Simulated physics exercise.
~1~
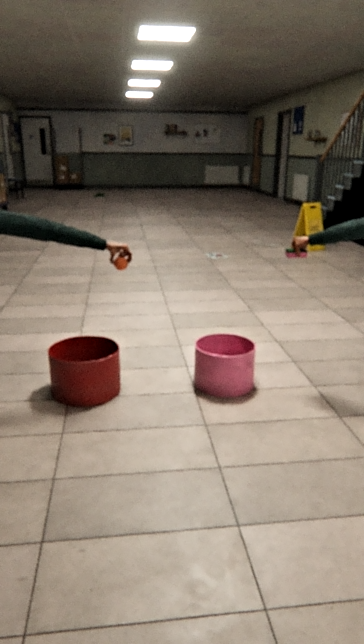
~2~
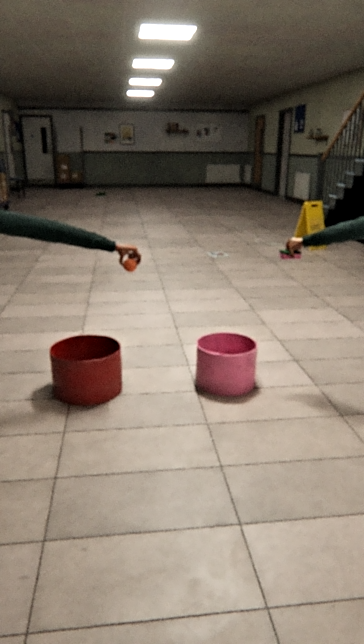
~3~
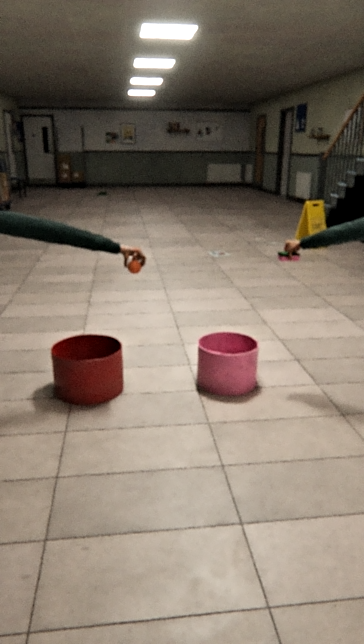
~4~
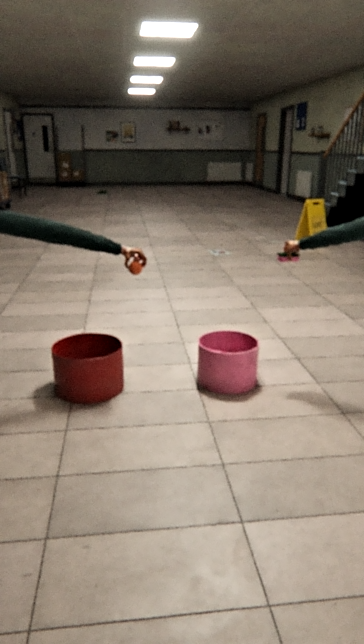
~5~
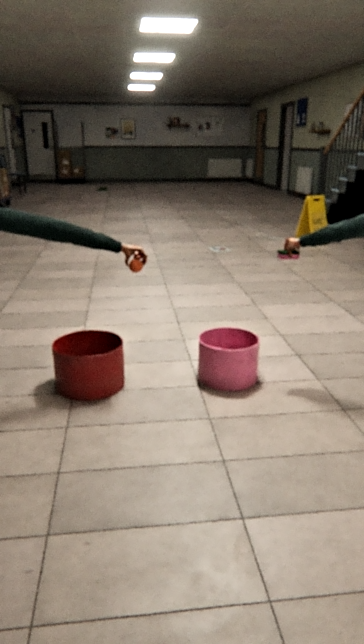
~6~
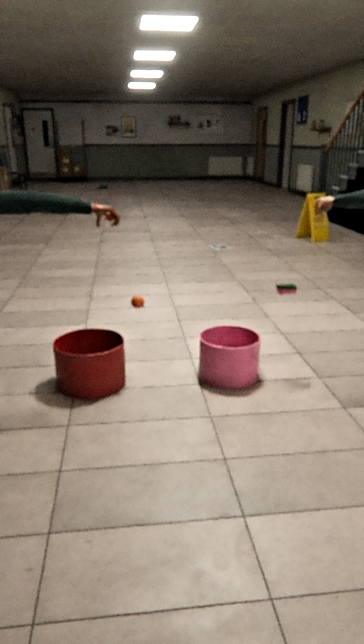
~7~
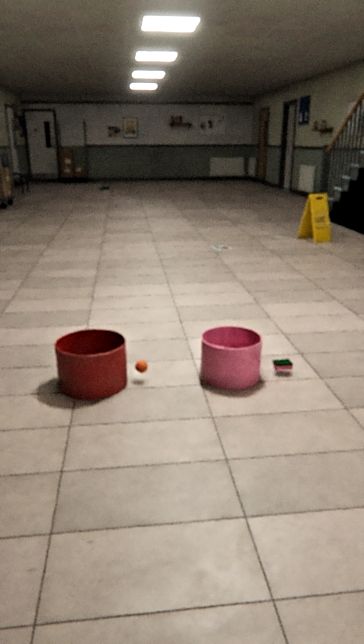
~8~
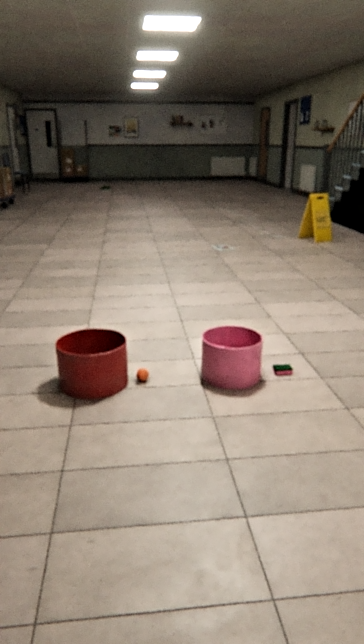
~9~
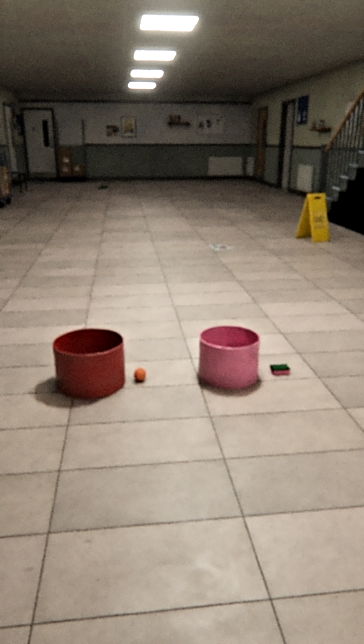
Two hands drop an orange tomato and a pink sponge, which both land outside the bins.
